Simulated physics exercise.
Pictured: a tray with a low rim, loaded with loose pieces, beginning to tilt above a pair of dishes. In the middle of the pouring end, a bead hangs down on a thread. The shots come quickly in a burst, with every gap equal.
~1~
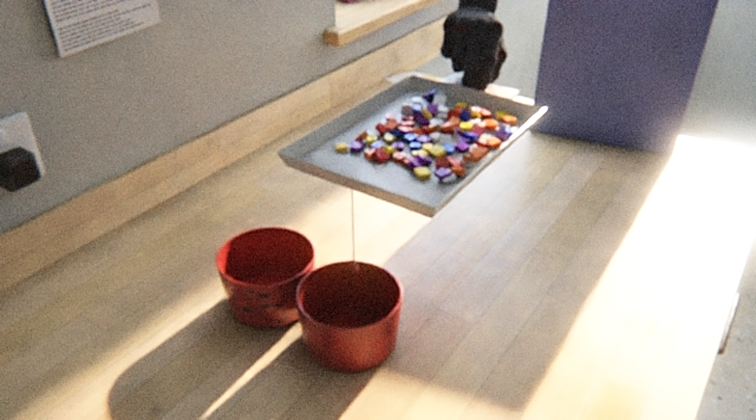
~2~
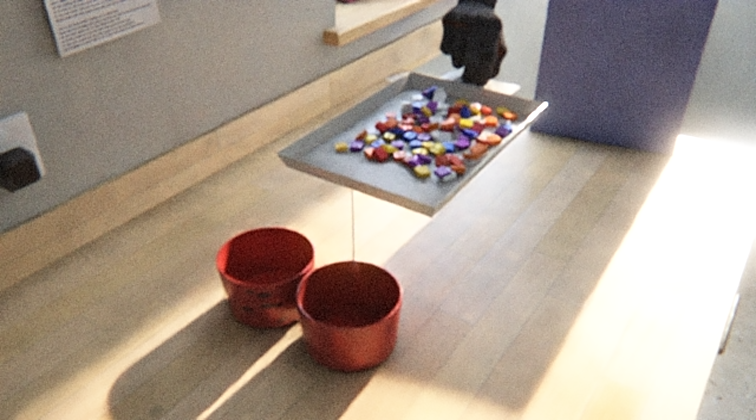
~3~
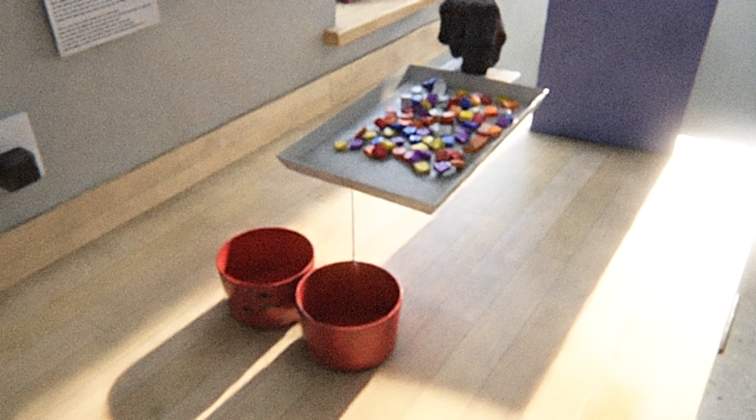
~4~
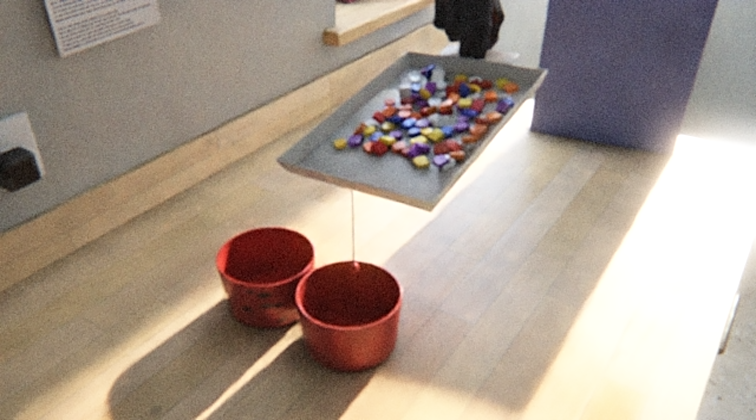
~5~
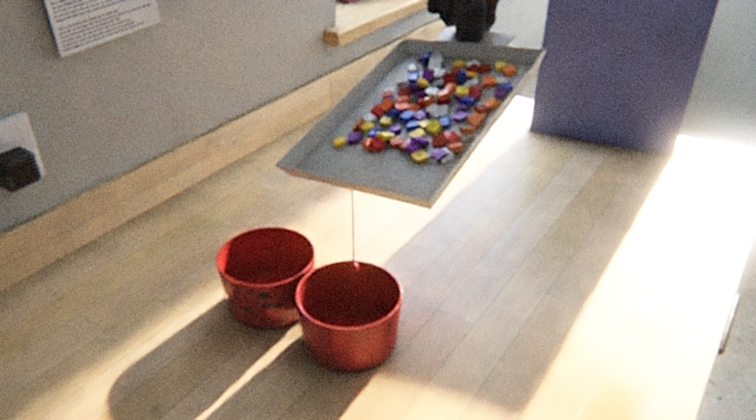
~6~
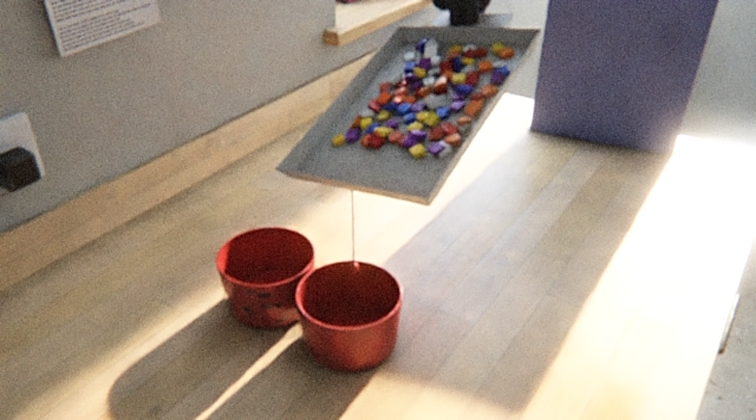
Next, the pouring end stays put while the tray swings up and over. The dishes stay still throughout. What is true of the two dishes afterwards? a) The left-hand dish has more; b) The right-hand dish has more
(a) The left-hand dish has more.
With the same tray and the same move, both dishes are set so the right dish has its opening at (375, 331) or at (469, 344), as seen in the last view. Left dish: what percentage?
The first try yields 60% and the second yields 0%.
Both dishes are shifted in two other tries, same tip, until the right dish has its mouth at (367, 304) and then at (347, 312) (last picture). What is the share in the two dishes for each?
About 100 in a hundred, then about 90 in a hundred.
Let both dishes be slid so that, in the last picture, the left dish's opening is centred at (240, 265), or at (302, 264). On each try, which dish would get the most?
The dish to the left, then the dish to the left.
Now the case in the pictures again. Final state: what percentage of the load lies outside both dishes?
Roughly 10 per cent.
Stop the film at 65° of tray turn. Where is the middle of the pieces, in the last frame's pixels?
Roughly at (310, 167).
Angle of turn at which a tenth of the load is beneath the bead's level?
About 75 degrees.
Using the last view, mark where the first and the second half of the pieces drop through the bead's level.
The opening part goes through (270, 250); what follows goes through (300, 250).
Soon after the last picture, tray tipped steeply; most on the tray; a stray few in the left dish; a small part in the air.
A little later, tray tipped past a quarter turn; a stray few on the tray; a small part in the right dish; most in the left dish; a small part outside both; a stray few in the air.
Later still, tray tipped past a quarter turn; a small part in the right dish; most in the left dish; a small part outside both.
At rest, tray tipped past a quarter turn; a small part in the right dish; most in the left dish; a small part outside both.
